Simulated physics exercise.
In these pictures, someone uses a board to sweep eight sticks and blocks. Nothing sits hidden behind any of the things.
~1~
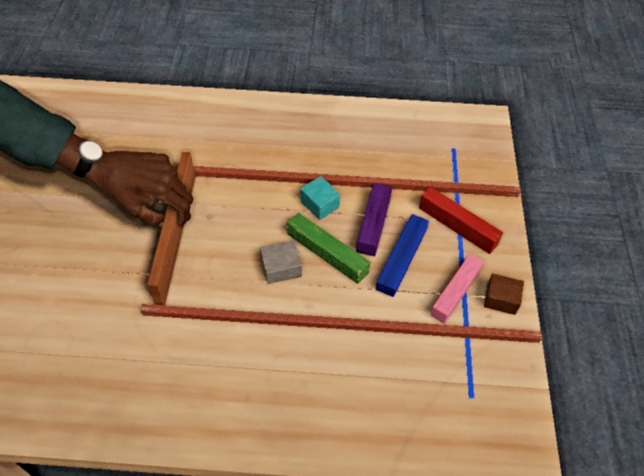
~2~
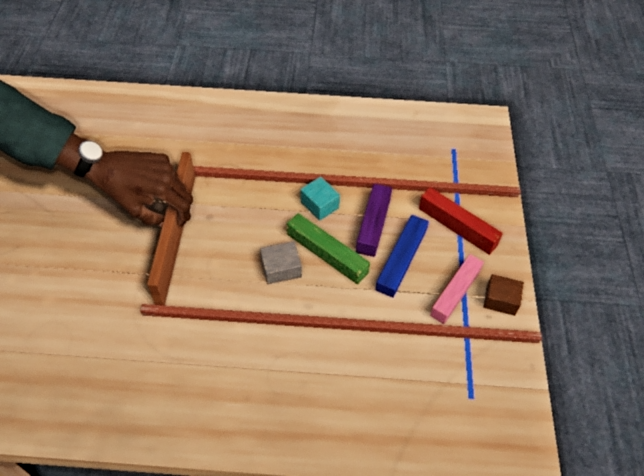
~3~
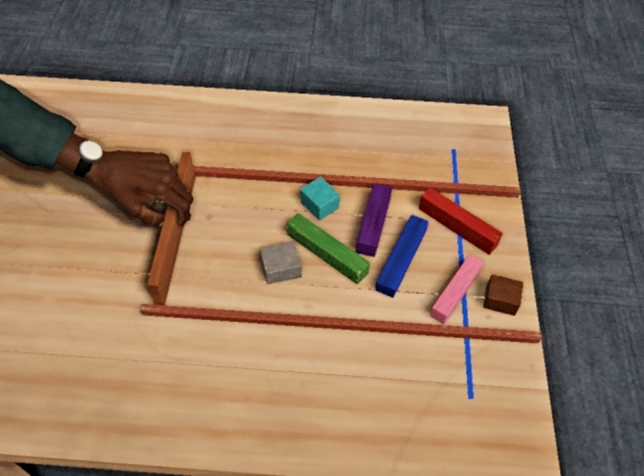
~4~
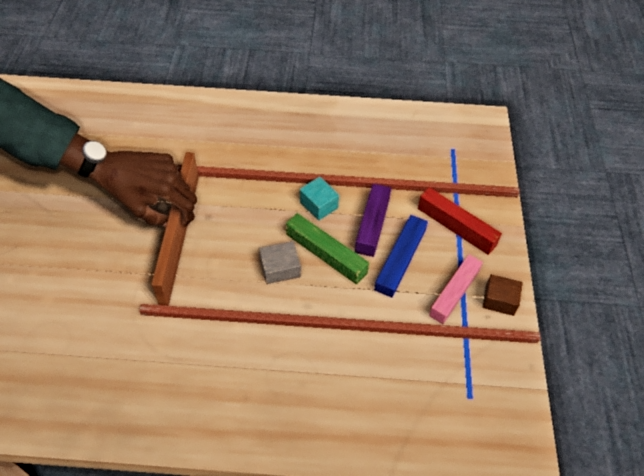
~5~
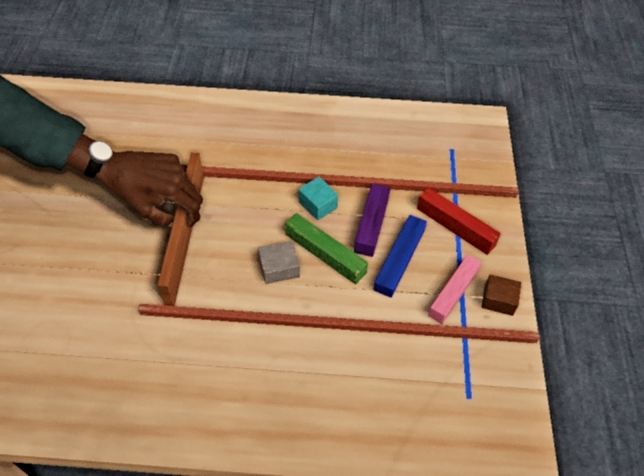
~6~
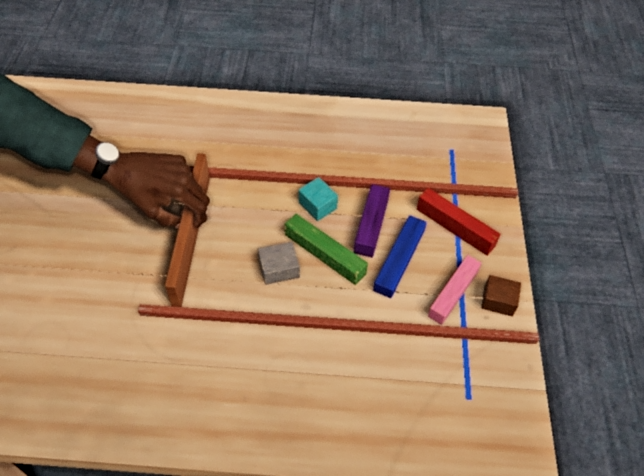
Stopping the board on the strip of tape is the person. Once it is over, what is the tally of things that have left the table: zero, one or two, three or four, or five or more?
A tally of three or four.
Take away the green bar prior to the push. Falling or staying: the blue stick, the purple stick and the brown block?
Final state: Blue stick in place, purple stick in place, brown block off.
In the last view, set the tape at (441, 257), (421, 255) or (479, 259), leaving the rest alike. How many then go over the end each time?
Try 1: 3; try 2: 1; try 3: 5.
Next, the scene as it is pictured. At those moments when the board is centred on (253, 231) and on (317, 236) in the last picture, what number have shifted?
First 0, then 5.
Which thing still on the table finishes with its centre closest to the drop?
Closest at the end: The purple stick.
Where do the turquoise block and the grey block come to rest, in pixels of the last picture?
Okay, so first (478, 208), and next (481, 282).
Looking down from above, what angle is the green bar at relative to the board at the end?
It is near 35° out of line.
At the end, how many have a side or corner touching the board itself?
3.
Soon after, none off yet; brown block at rest near (501, 296); red bar at rest near (457, 221); pink bar at rest near (455, 289).
Then, none off yet; brown block at rest near (501, 296); red bar moved a little near (470, 224); pink bar moved a little near (473, 293).
By the end, the number that fall off is three or four; fallen, blue stick, pink bar, red bar and brown block.
